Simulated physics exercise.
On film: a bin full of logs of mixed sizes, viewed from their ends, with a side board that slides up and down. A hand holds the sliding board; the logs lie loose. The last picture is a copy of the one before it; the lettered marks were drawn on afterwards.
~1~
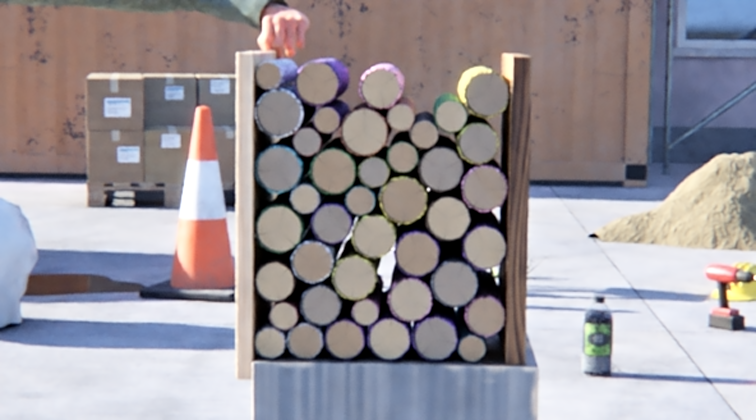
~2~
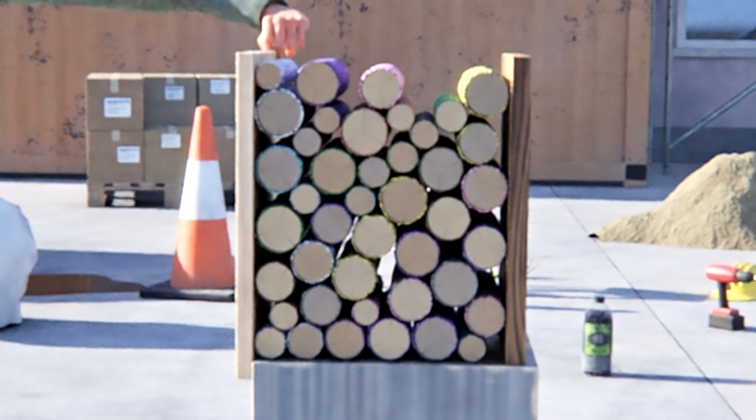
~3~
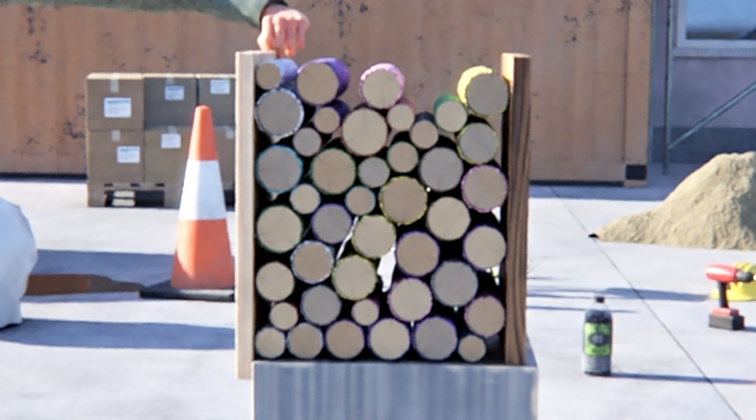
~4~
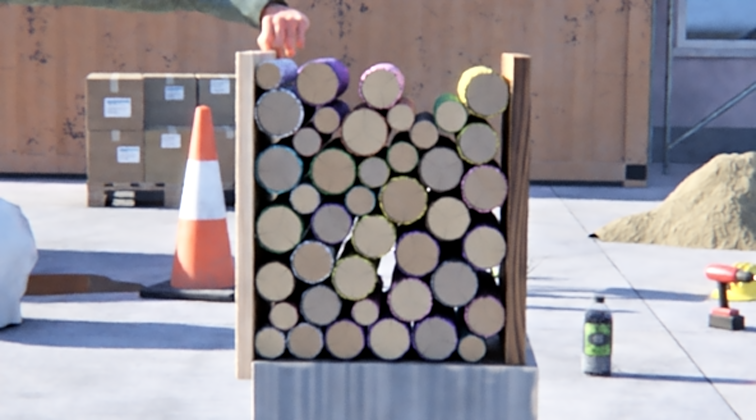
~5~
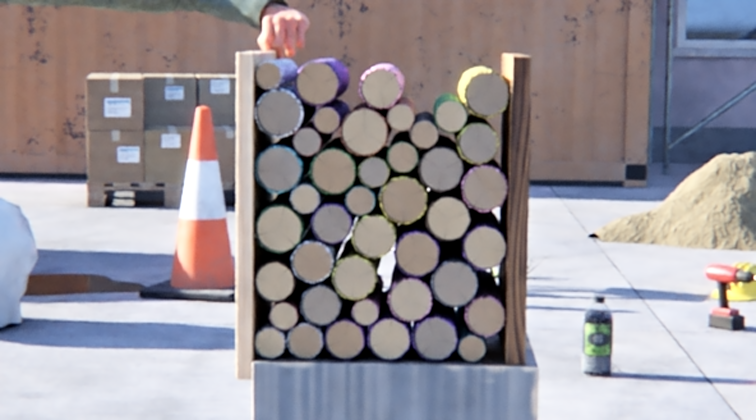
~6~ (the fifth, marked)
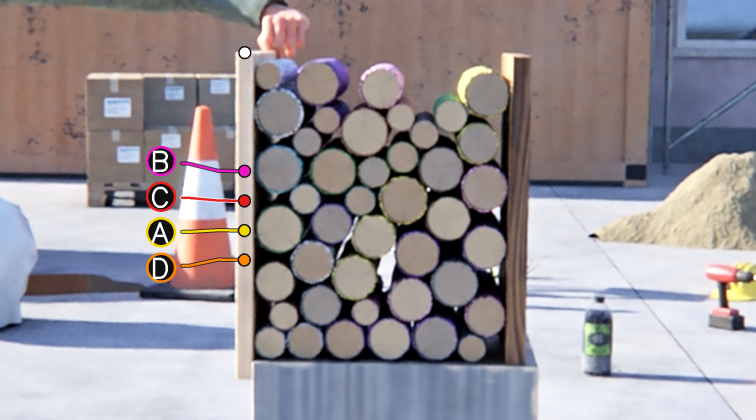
On a sunlit paved yard with a traffic cone and stacked boxes, a hand rested at the top left of a bin packed with round logs seen end-on, and nothing visibly moved.
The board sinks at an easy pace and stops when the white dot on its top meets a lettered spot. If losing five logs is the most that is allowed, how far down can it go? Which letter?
Down to C.
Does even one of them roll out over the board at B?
At B: Yes.
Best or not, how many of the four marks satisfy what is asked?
The number is two.
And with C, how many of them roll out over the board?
The count is three.
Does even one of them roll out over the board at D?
At D: Yes.
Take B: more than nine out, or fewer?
At B, fewer than nine.
On the copy, A at (244, 231); B at (245, 171); C at (245, 201); D at (244, 260); the white dot at (245, 53).
On C. First, top of the board (253, 118).
Then, top of the board (253, 192).
Finally, top of the board (253, 200), three out over the board.
By contrast, A more than five out over the board; B three out over the board; D more than five out over the board.
